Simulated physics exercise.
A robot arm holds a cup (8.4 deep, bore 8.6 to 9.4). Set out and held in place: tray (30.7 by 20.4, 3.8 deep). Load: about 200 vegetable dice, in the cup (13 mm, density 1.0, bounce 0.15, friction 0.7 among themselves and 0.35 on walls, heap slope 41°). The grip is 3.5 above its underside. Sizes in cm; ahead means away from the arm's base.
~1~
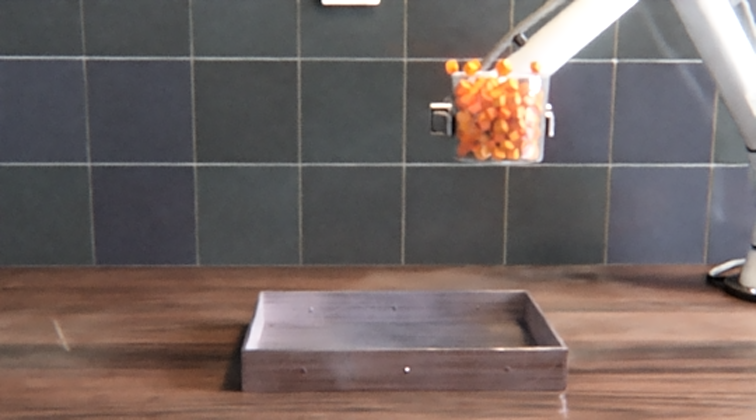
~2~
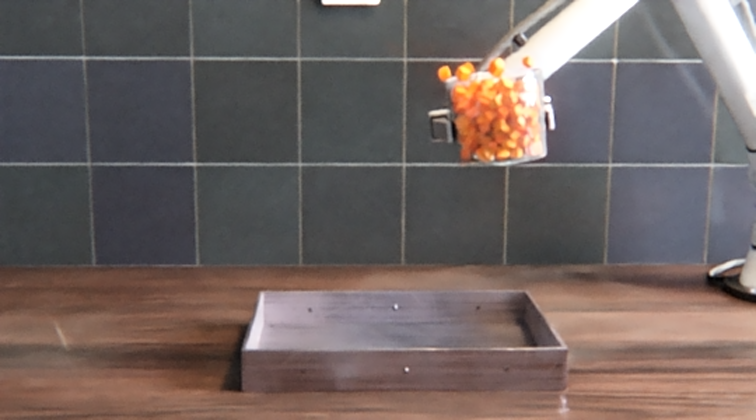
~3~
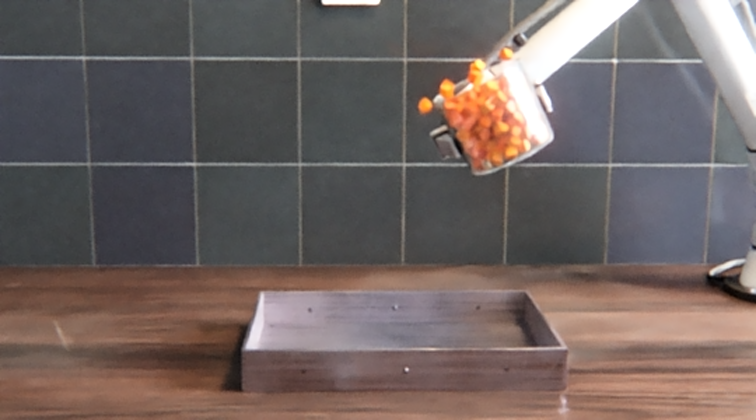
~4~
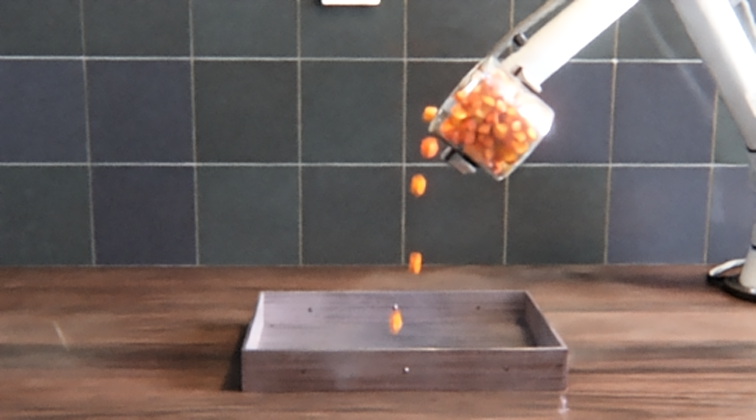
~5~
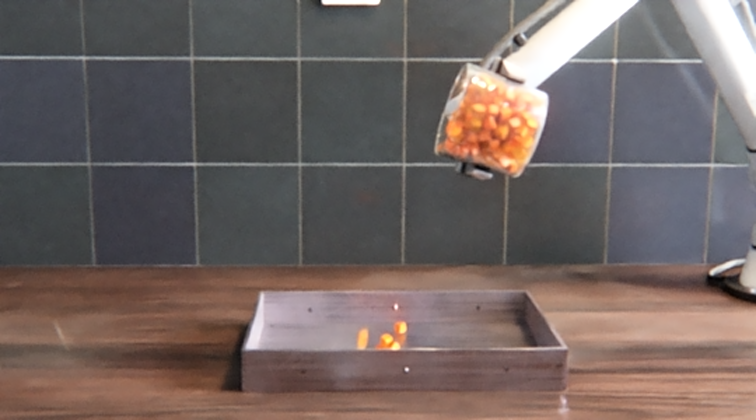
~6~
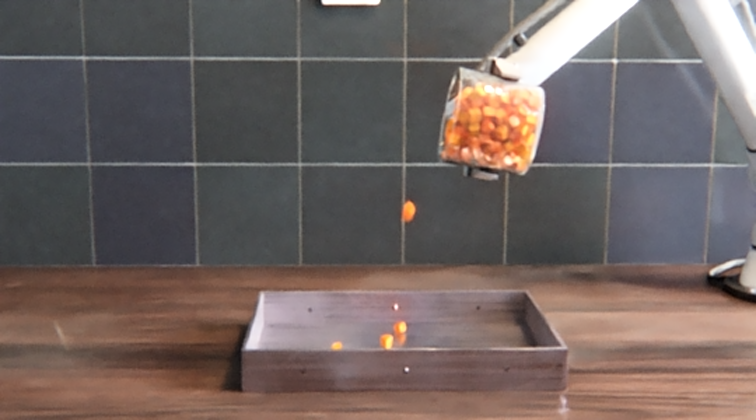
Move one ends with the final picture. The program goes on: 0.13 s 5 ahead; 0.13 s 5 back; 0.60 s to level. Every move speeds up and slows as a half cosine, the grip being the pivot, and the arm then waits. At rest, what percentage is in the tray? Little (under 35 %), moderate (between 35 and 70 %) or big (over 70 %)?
Share in the tray: Moderate (between 35 and 70 %).
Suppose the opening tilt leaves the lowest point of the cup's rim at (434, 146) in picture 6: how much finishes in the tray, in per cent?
About 30 per cent.
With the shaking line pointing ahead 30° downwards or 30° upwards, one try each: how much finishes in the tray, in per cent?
About 30 and 75 per cent.
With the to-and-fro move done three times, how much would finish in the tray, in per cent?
In that case some 90 per cent.
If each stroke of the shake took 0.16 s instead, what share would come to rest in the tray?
It would be near 45 per cent.
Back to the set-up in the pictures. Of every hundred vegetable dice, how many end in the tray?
Some 55 per cent.
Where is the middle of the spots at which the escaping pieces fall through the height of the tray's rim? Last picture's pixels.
Near (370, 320).
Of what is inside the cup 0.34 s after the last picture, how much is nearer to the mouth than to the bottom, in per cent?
About 55 per cent.
Then, 0.34 s after the last picture, tilted 75° forward, highest piece 25 above the table; 90 in the cup, 53 in the tray, 57 in flight or on a rim.
Then, 0.69 s after the last picture, tilted 15° forward, highest piece 28 above the table; 114 in the tray, 86 in the cup.
Then, 1.06 s after the last picture, level, highest piece 27 above the table; 114 in the tray, 86 in the cup.
Then, 2.11 s after the last picture, level, highest piece 27 above the table; 114 in the tray, 86 in the cup.
Final count, 114 in the tray, 86 in the cup. That is 57 % in the tray.
